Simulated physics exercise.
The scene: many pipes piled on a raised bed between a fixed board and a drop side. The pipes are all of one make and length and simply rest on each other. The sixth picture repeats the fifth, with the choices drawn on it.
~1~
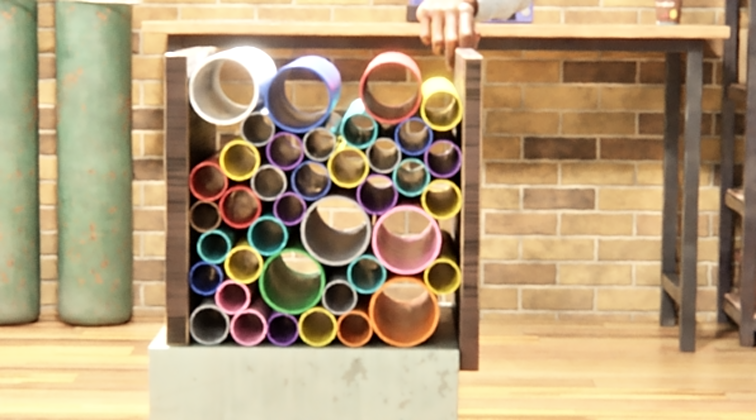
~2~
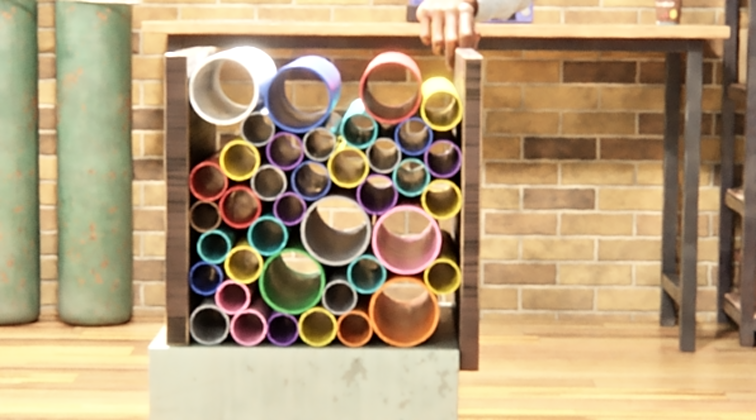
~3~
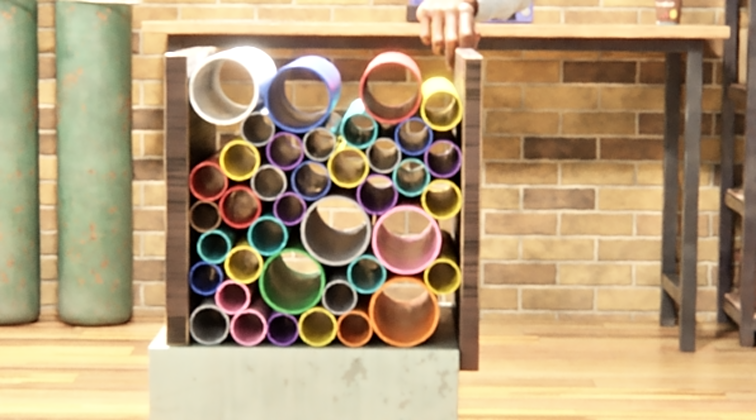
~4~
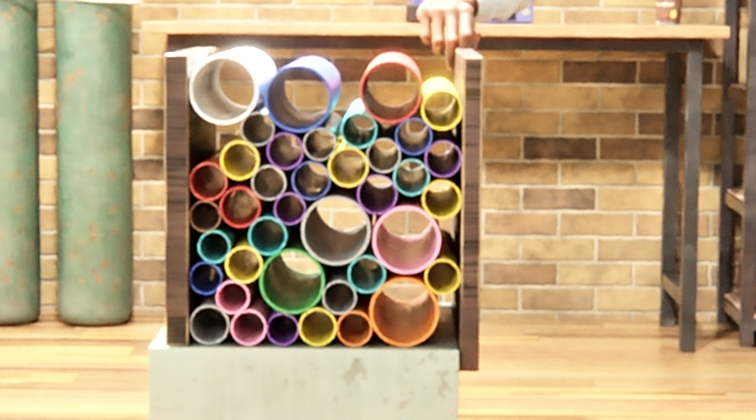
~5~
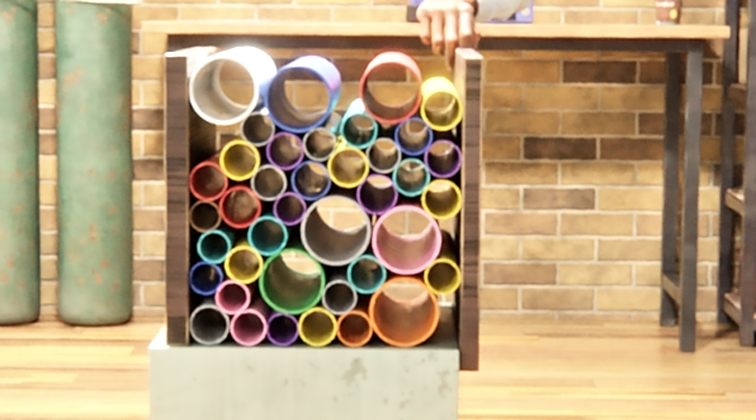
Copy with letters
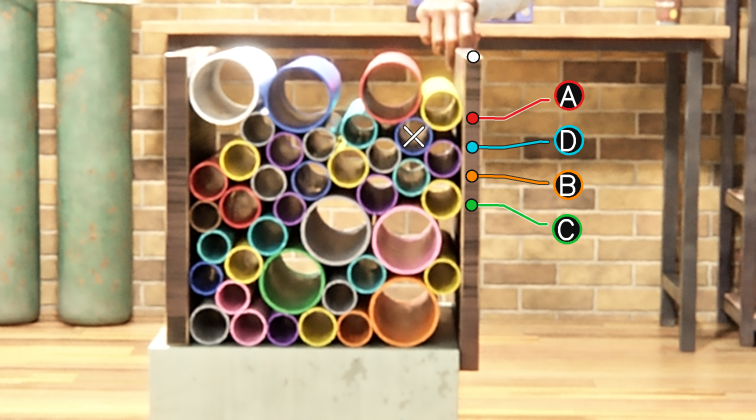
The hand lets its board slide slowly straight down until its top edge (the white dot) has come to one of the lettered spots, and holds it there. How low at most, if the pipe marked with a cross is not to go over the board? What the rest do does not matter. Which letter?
The lowest mark that will do is B.
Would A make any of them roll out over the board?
No.
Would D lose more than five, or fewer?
It loses fewer than five.
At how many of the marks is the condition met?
The number is three.
On the marked copy, A at (473, 118); B at (472, 176); C at (472, 205); D at (472, 147); the cross at (414, 136); the white dot at (473, 57).
Following B. Soon after the start, top of the board (462, 113).
Later, top of the board (461, 176).
In the end, top of the board (461, 176), one out over the board, the crossed one still inside.
As for the rest, A keeps the crossed one inside; C lets the crossed one out; D keeps the crossed one inside.
